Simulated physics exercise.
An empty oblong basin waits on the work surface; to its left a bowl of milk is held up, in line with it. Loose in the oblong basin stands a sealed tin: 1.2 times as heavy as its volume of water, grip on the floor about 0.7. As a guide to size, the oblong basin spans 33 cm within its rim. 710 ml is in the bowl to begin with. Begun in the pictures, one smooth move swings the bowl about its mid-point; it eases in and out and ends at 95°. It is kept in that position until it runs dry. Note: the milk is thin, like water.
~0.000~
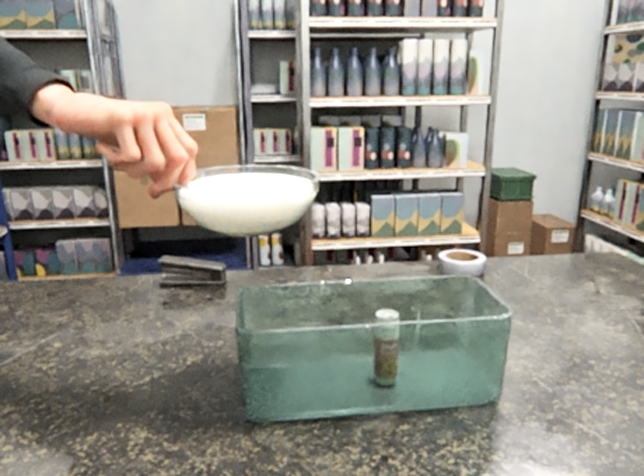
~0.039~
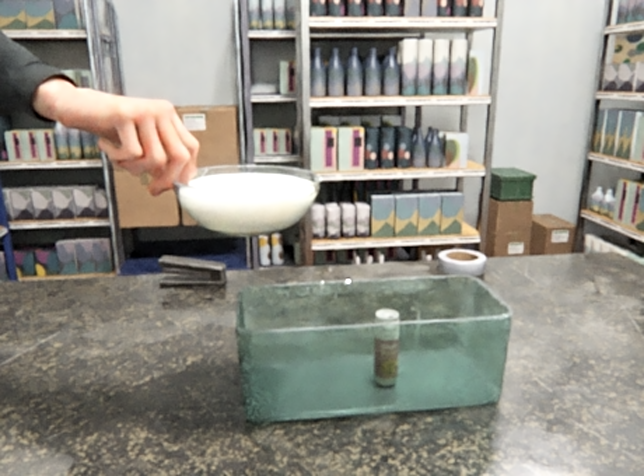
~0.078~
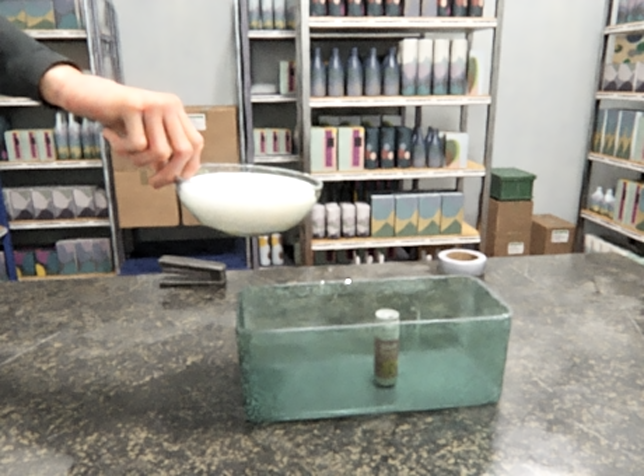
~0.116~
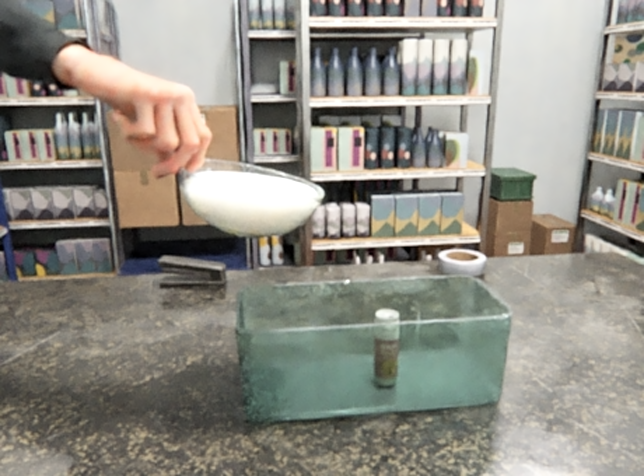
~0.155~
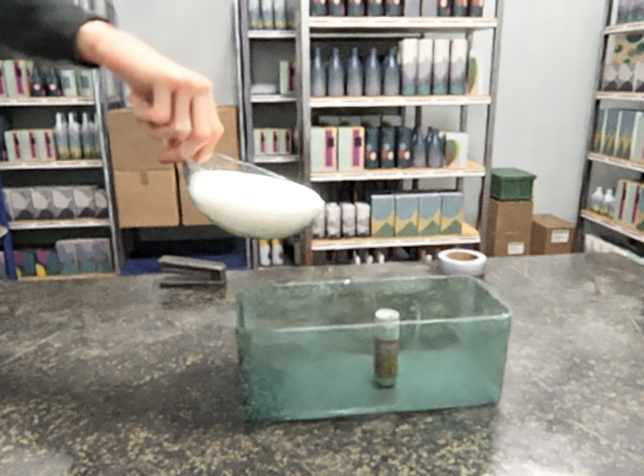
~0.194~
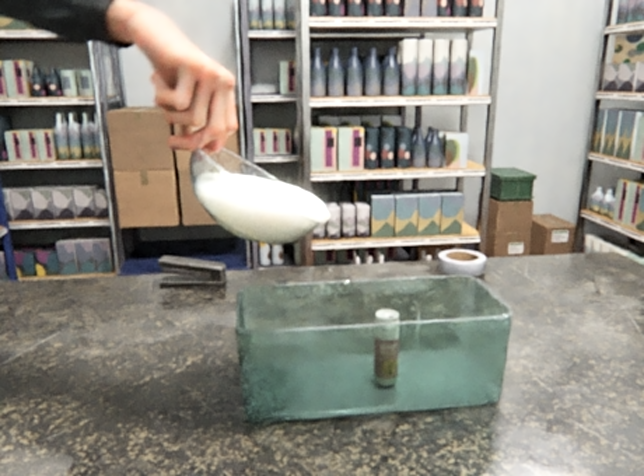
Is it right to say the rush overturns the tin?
It tilts over.
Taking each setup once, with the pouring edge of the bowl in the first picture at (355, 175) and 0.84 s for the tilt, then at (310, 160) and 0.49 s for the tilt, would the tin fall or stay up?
First it stays on its base; then it tips over.
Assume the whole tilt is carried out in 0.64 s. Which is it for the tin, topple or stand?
Result: Tin tipped over.
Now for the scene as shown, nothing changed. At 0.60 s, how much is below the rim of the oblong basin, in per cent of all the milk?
Around 94 per cent of the whole.
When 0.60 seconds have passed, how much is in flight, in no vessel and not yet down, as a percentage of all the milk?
Airborne share: Near 3 %.
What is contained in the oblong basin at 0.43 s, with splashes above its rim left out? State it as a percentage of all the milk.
About 58%.
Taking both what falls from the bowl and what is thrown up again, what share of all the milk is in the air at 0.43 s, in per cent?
Estimate: About 38 % of all of it.
By 0.43 s the tilt is 92° and 5 per cent is still to pour; the tin stands where it began.
By 0.60 s the tilt is 95° and 0 per cent is still to pour; the tin leans 19°.
By 0.78 s the tilt is 95° and 0 per cent is still to pour; the tin leans 20°.
By 0.98 s the tilt is 95° and 0 per cent is still to pour; the tin leans 33°.
At rest the tin lies on its side.
